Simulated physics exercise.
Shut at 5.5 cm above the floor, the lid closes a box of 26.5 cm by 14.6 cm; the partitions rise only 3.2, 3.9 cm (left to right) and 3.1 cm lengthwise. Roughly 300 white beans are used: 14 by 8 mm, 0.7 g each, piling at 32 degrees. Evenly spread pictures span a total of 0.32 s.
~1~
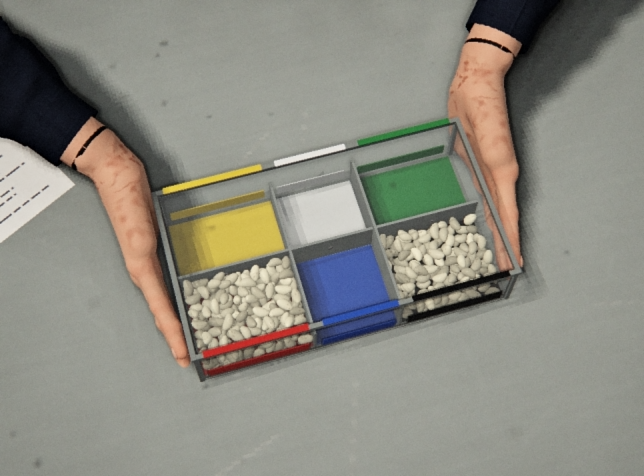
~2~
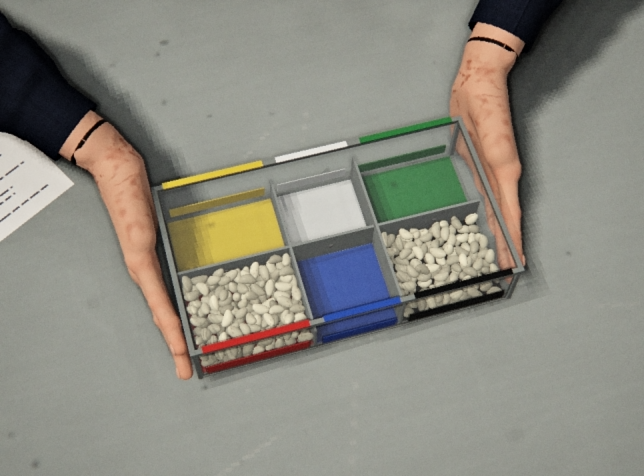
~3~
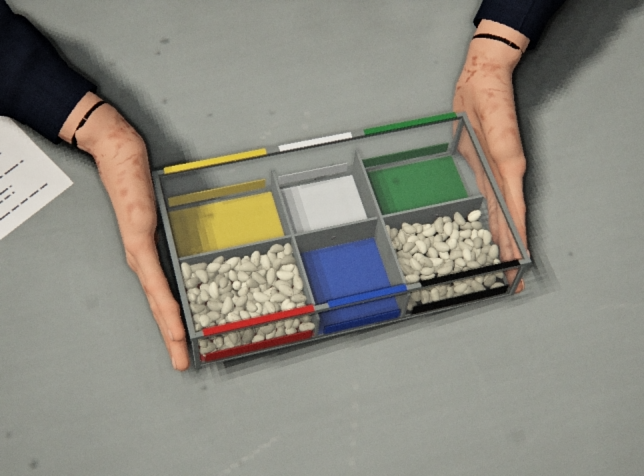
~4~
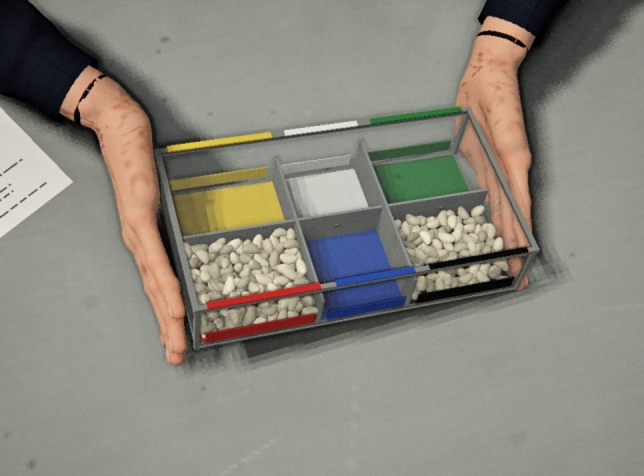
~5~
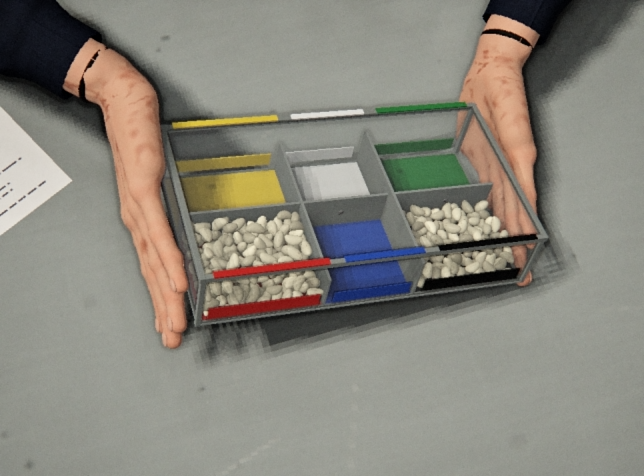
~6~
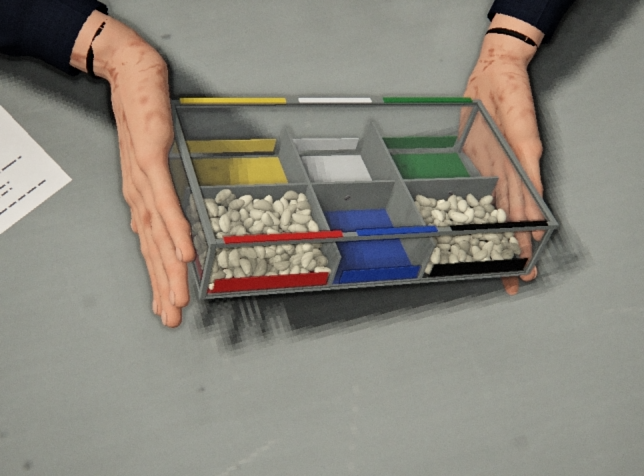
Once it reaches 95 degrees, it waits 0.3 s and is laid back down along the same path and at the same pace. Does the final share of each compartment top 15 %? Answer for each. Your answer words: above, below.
Red - below; blue - below; green - above; yellow - below; white - above; black - above.
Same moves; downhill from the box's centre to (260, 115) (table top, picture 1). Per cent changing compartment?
Roughly 80 % of the pieces.
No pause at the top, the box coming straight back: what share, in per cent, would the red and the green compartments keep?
Result - red: 10 %, green: 35 %.
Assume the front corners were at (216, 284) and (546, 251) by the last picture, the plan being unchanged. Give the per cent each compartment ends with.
Per cent at the finish: Red 5, blue 0, green 55, yellow 0, white 5, black 35.
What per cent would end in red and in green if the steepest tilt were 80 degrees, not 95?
In per cent, red gets 20, green gets 30.
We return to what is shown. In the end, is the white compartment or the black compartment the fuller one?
I'd say the white side has more in it.
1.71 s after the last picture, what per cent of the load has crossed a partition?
It comes to some 75 per cent.
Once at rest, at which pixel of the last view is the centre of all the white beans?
I'd say roughly (397, 202).
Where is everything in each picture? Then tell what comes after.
The first picture shows box tilt 0 degrees, front corners at (196, 356) and (515, 270); red 60 %, black 40 %.
The second picture shows box tilt 2 degrees, front corners at (195, 351) and (518, 269).
The third picture shows box tilt 6 degrees, front corners at (195, 334) and (524, 260), lowest corner right back.
The fourth picture shows box tilt 12 degrees, front corners at (198, 307) and (533, 248), lowest corner right back.
The fifth picture shows box tilt 18 degrees, front corners at (205, 277) and (541, 236), lowest corner right back.
The sixth picture shows box tilt 24 degrees, front corners at (215, 242) and (551, 224), lowest corner right back; red 60 %, black 40 %.
Then, 1.03 s after the last picture, tilt 95 degrees; red 15 %, green 25 %, white 30 %, black 25 %.
Then, 1.71 s after the last picture, tilt 47 degrees; red 5 %, green 30 %, white 45 %, black 20 %.
Then, 2.44 s after the last picture, tilt 0 degrees; red 5 %, green 30 %, white 45 %, black 20 %.
In the end, red 5 %, blue 0 %, green 30 %, yellow 0 %, white 45 %, black 20 %.
